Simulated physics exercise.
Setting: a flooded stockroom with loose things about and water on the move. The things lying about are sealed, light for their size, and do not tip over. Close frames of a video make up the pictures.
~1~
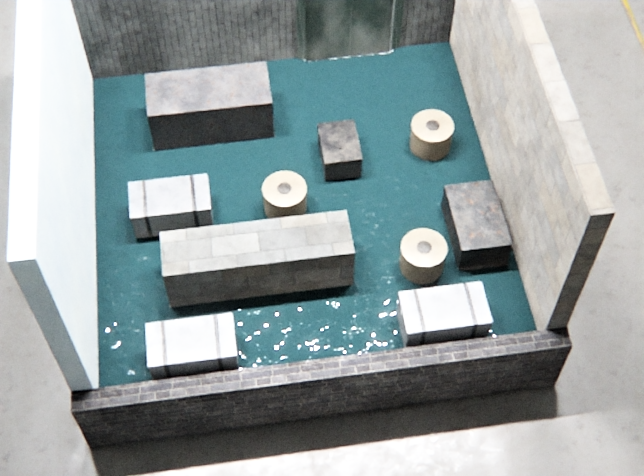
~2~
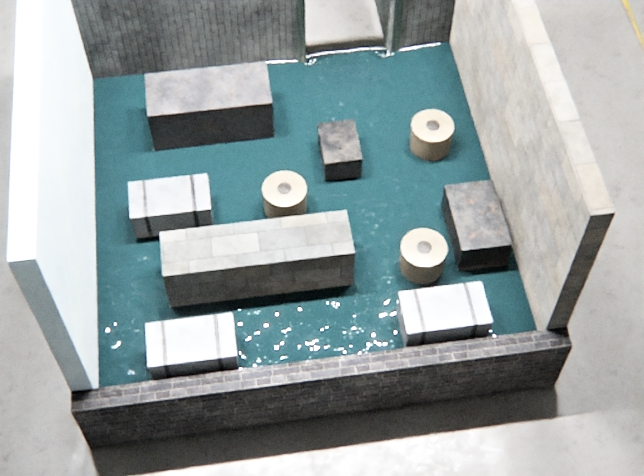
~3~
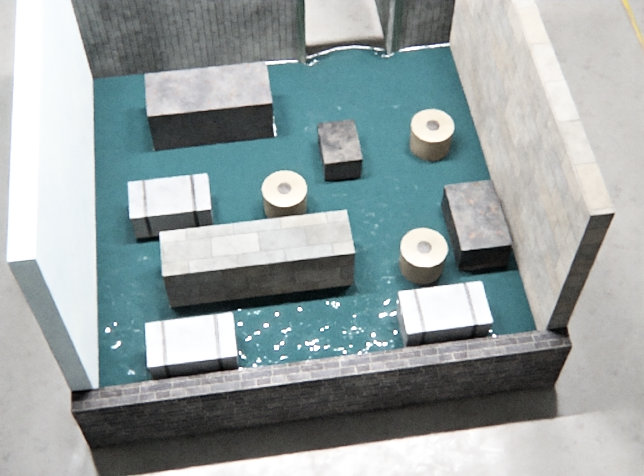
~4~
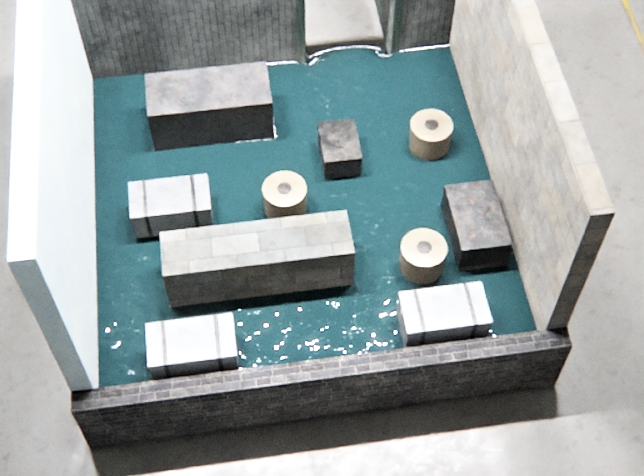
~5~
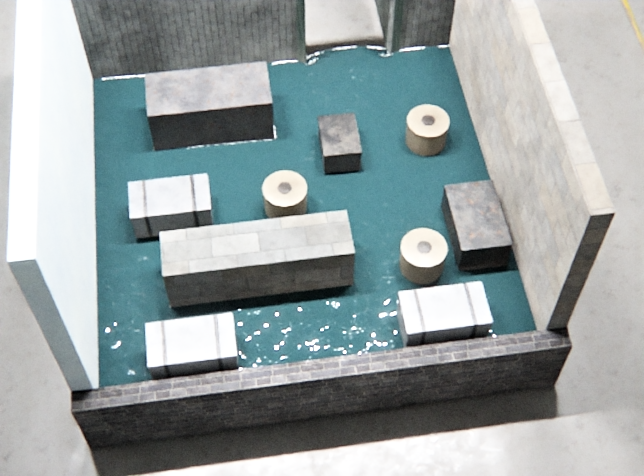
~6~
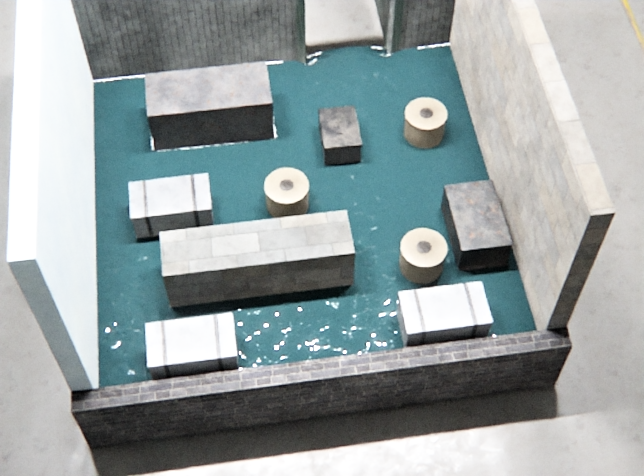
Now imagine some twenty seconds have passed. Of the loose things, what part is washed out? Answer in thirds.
One to two thirds.
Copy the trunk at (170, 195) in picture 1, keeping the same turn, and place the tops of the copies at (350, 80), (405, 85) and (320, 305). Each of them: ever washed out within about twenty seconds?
Okay, one at a time: Gets out, next gets out, last does not get out.
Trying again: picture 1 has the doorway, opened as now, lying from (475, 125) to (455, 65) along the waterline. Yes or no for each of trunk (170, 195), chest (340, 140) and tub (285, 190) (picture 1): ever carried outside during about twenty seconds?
In turn: Kept in, out, washed out.
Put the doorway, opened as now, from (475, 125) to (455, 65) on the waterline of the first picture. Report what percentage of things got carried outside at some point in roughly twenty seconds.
About 60 %.
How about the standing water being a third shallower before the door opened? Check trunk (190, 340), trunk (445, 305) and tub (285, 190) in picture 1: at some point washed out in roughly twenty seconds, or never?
In that order: Remains, remains, swept away.
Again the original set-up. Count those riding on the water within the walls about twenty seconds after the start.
Well, I'd say 3.
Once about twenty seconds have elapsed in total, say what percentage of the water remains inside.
My answer is close to 44 percent.
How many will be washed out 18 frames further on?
The count is 2.
A moment on, 0 of 7 are out; 7 afloat.
Next, 2 of 7 are out; 5 afloat.
Later, 4 of 7 are out; 3 afloat.
In the end, 4 of 7 are out; 3 afloat.
